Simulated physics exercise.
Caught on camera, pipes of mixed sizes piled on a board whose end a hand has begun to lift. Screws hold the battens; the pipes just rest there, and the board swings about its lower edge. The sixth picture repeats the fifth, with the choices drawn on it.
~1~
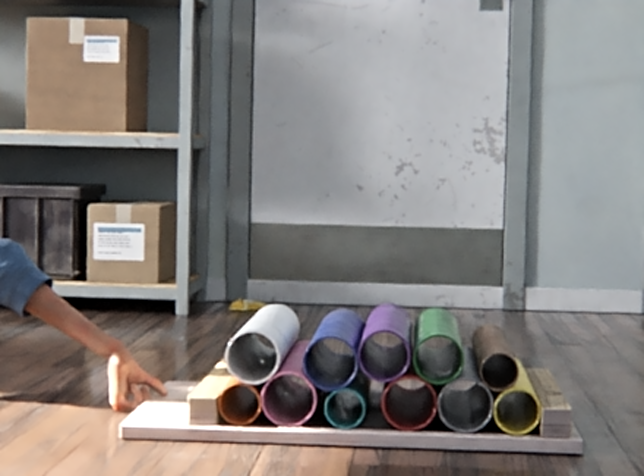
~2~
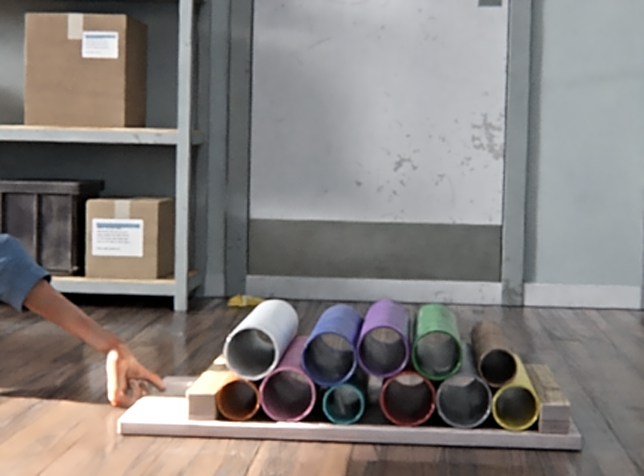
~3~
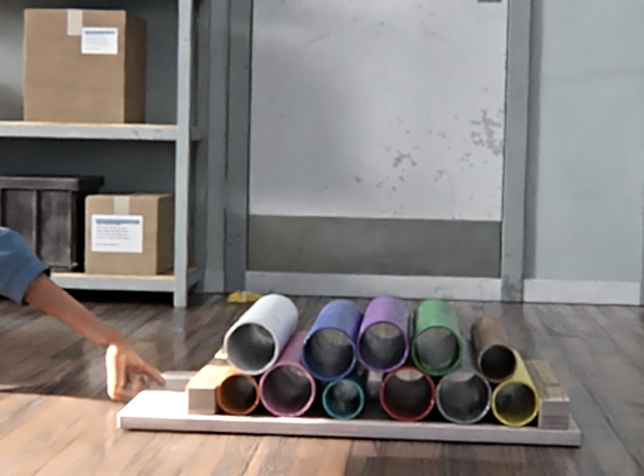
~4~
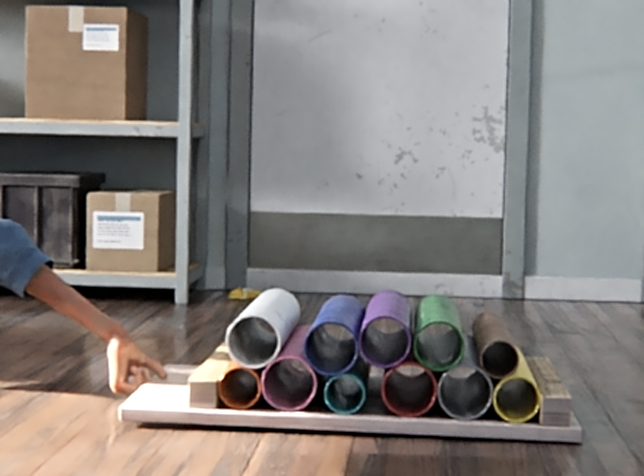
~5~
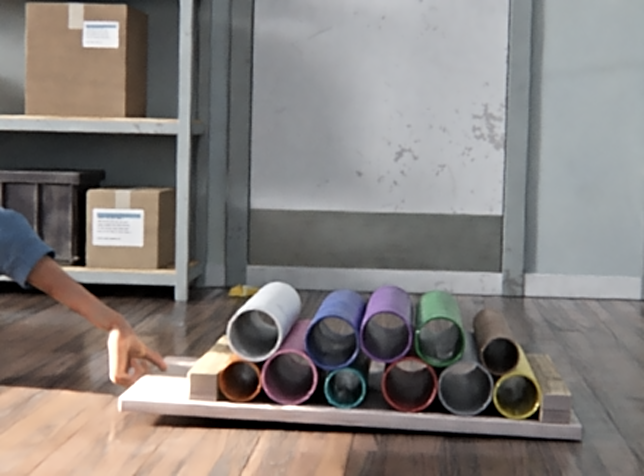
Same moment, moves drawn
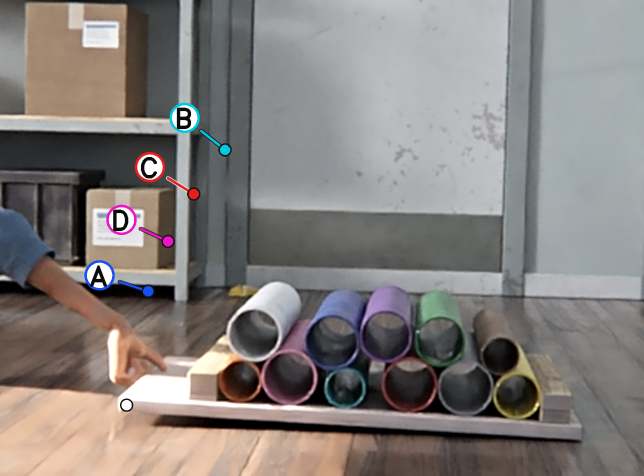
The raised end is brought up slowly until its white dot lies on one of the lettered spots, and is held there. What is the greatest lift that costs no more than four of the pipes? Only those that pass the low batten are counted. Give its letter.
Lift it to B and no more.
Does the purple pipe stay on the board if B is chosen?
No, with B.
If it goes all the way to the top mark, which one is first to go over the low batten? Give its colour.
First is the brown one.
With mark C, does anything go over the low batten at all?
Yes.
On the marked copy, A at (148, 291); B at (225, 150); C at (194, 194); D at (168, 242); the white dot at (127, 405).
With B. Early on, board at 20°.
Further on, board at 37°.
At the end, board at 37°, four over the low batten (blue, brown, purple, green).
As for the rest, A none over the low batten; C four over the low batten (blue, brown, purple, green); D three over the low batten (brown, purple, green).
